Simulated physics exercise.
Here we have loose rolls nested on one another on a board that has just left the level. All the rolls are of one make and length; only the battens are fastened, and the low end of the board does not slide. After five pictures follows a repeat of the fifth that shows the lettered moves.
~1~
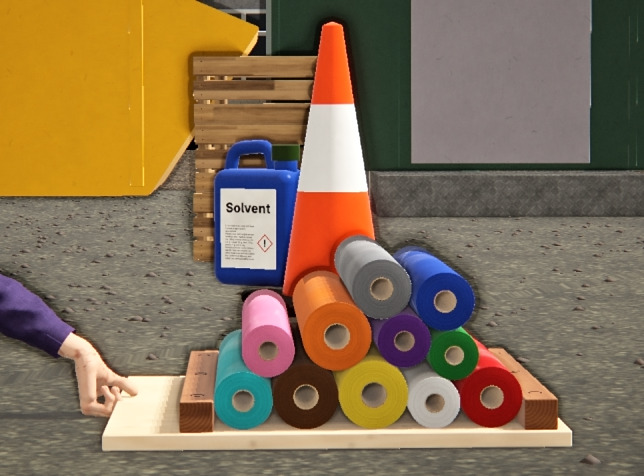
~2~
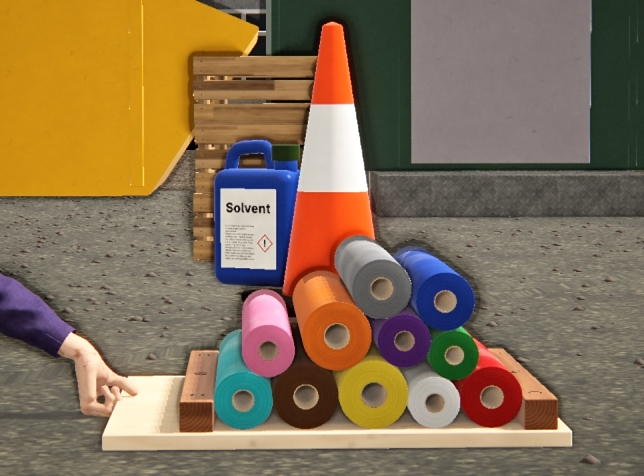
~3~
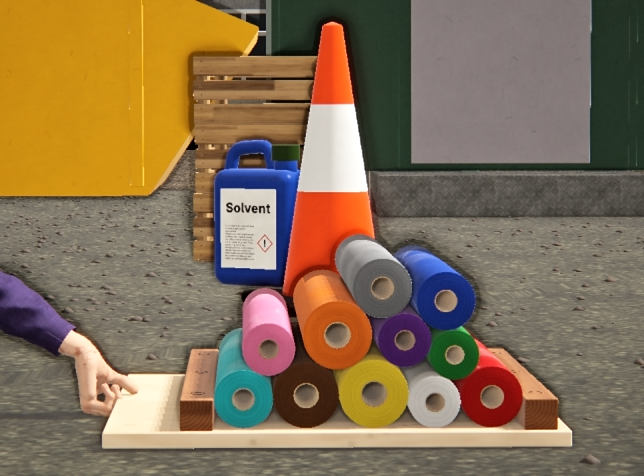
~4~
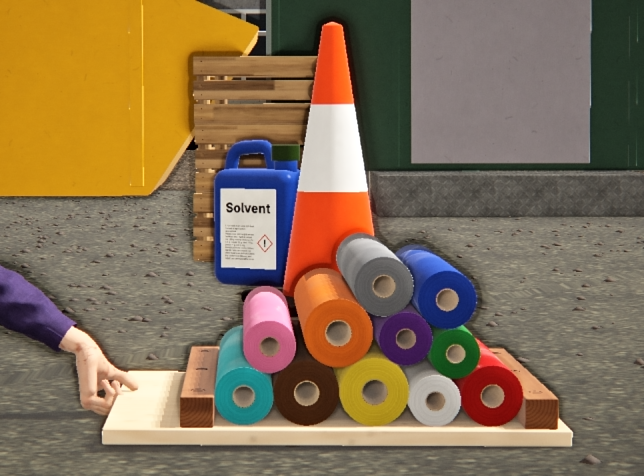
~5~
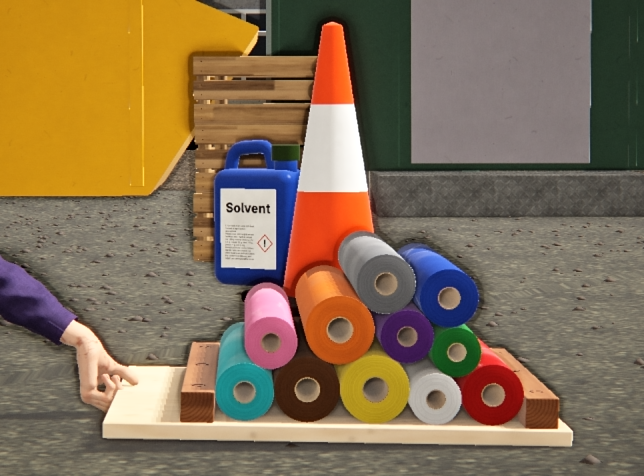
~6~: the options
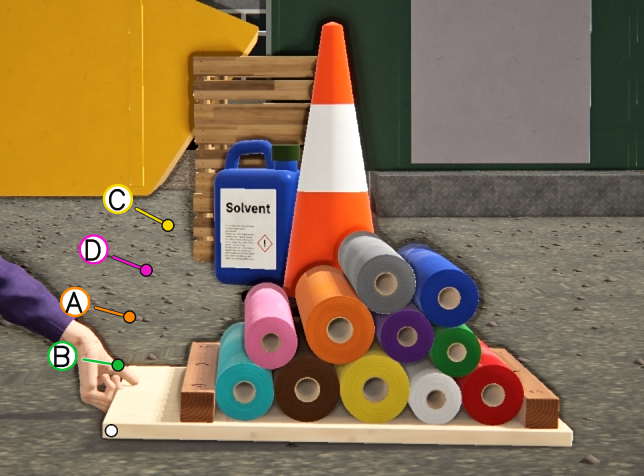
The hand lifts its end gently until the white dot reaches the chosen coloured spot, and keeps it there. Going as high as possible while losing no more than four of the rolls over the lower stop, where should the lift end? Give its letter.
Up to C.
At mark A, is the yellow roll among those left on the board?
Yes, with A.
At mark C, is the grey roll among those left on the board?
No, with C.
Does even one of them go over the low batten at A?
Yes, at A.
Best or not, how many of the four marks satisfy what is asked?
Four of them.
On the marked copy, A at (130, 317); B at (118, 365); C at (168, 225); D at (146, 270); the white dot at (112, 430).
With C. Early on, board at 17°.
Further on, board at 28°.
At the end, board at 28°, two over the low batten (grey, blue).
As for the rest, A one over the low batten (blue); B one over the low batten (blue); D one over the low batten (blue).
